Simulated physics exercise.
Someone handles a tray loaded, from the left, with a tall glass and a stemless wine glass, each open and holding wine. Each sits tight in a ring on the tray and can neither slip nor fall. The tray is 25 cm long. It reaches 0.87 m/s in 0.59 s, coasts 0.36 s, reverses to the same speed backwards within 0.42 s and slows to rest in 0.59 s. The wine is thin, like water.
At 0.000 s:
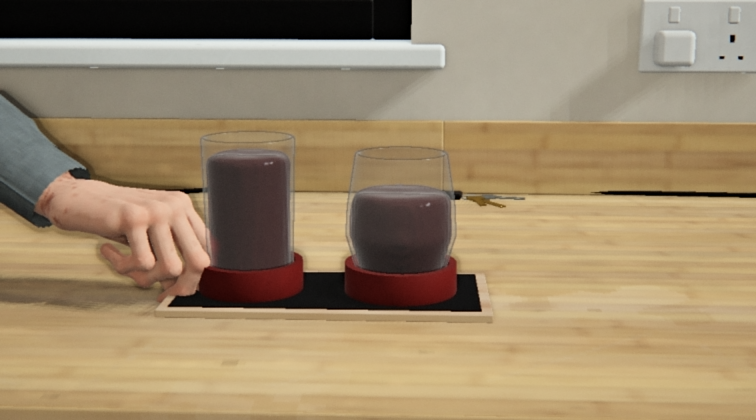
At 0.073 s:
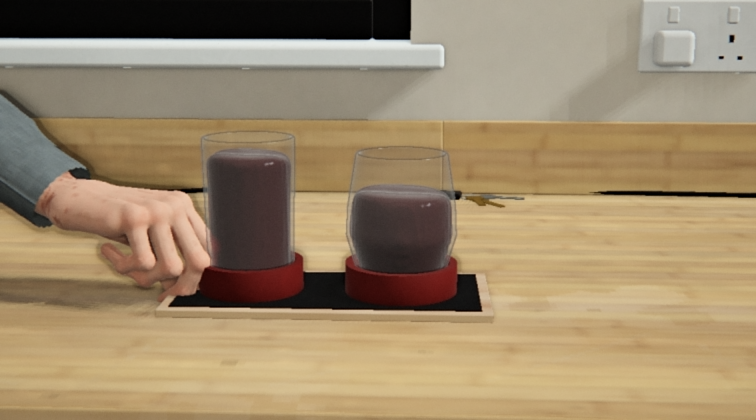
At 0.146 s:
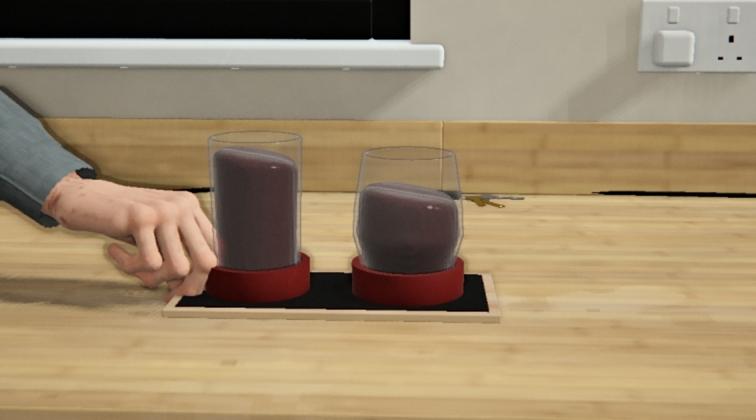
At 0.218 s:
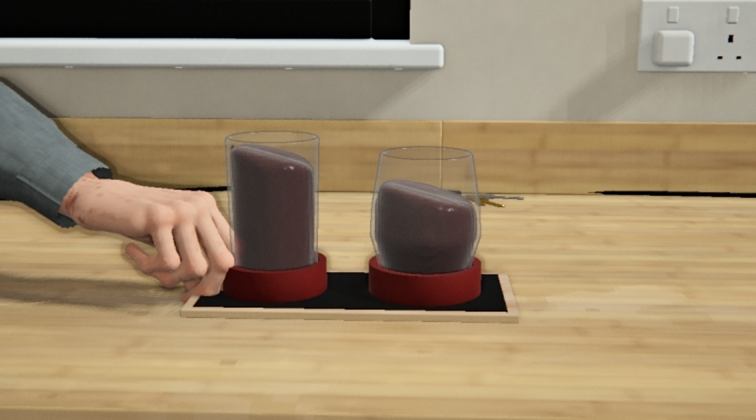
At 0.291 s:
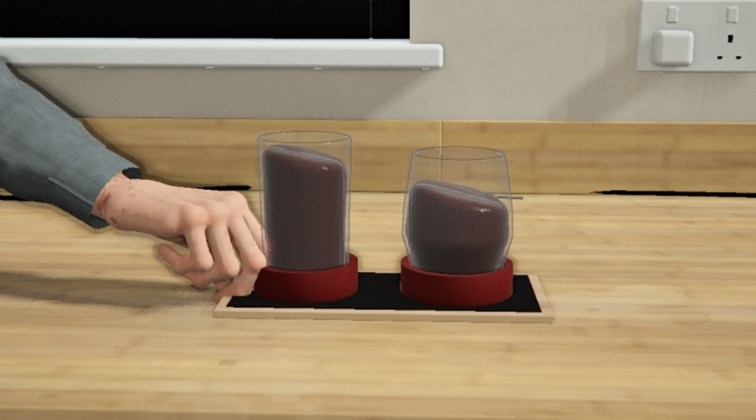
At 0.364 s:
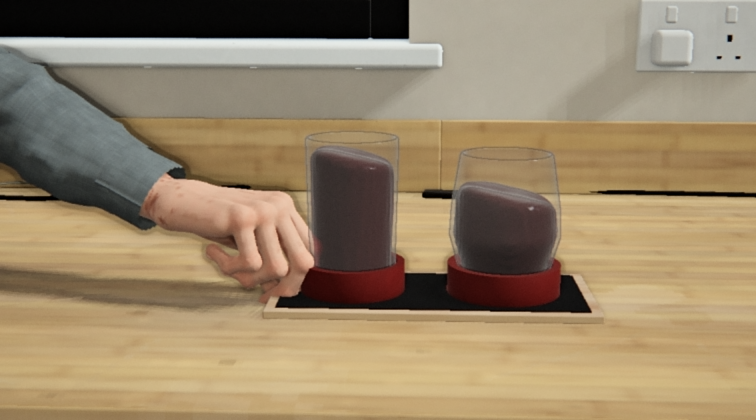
To begin with, a hand rests against the left end of a tray holding a tall glass and a stemless wine glass of dark wine, both surfaces level. The hand and tray then move right along the wooden counter, and the wine tilts, higher on the left in both glasses.
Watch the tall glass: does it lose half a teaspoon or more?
The tall glass slops over.
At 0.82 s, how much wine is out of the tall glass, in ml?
About 0 ml.
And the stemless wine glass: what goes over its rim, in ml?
About 0 ml.
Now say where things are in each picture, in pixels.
In the first picture, 0.0 cm from the start; tall glass, level (210, 155) left, (290, 155) right, rim (292, 140); stemless wine glass, level (354, 193) left, (450, 194) right, rim (446, 156); the wine in the tall glass stands 13 mm below the rim.
In the second picture, 0.1 cm from the start; tall glass, level (210, 153) left, (291, 157) right.
In the third picture, 0.6 cm from the start; tall glass, level (216, 150) left, (298, 160) right.
In the fourth picture, 2.0 cm from the start; tall glass, level (231, 147) left, (314, 163) right.
In the fifth picture, 4.6 cm from the start; tall glass, level (265, 148) left, (345, 161) right.
In the sixth picture, 8.3 cm from the start; tall glass, level (311, 149) left, (394, 162) right; stemless wine glass, level (459, 186) left, (548, 200) right.
By 0.82 s the tray moves at 0.87 m/s; losses from the left are 0, 0 ml.
By 1.28 s the tray moves at 0.70 m/s; losses from the left are 10, 0 ml.
By 1.75 s the tray moves at 0.26 m/s; losses from the left are 10, 0 ml.
By 2.21 s the tray moves at 0.00 m/s; losses from the left are 10, 0 ml.
At rest losses from the left are 10, 0 ml.
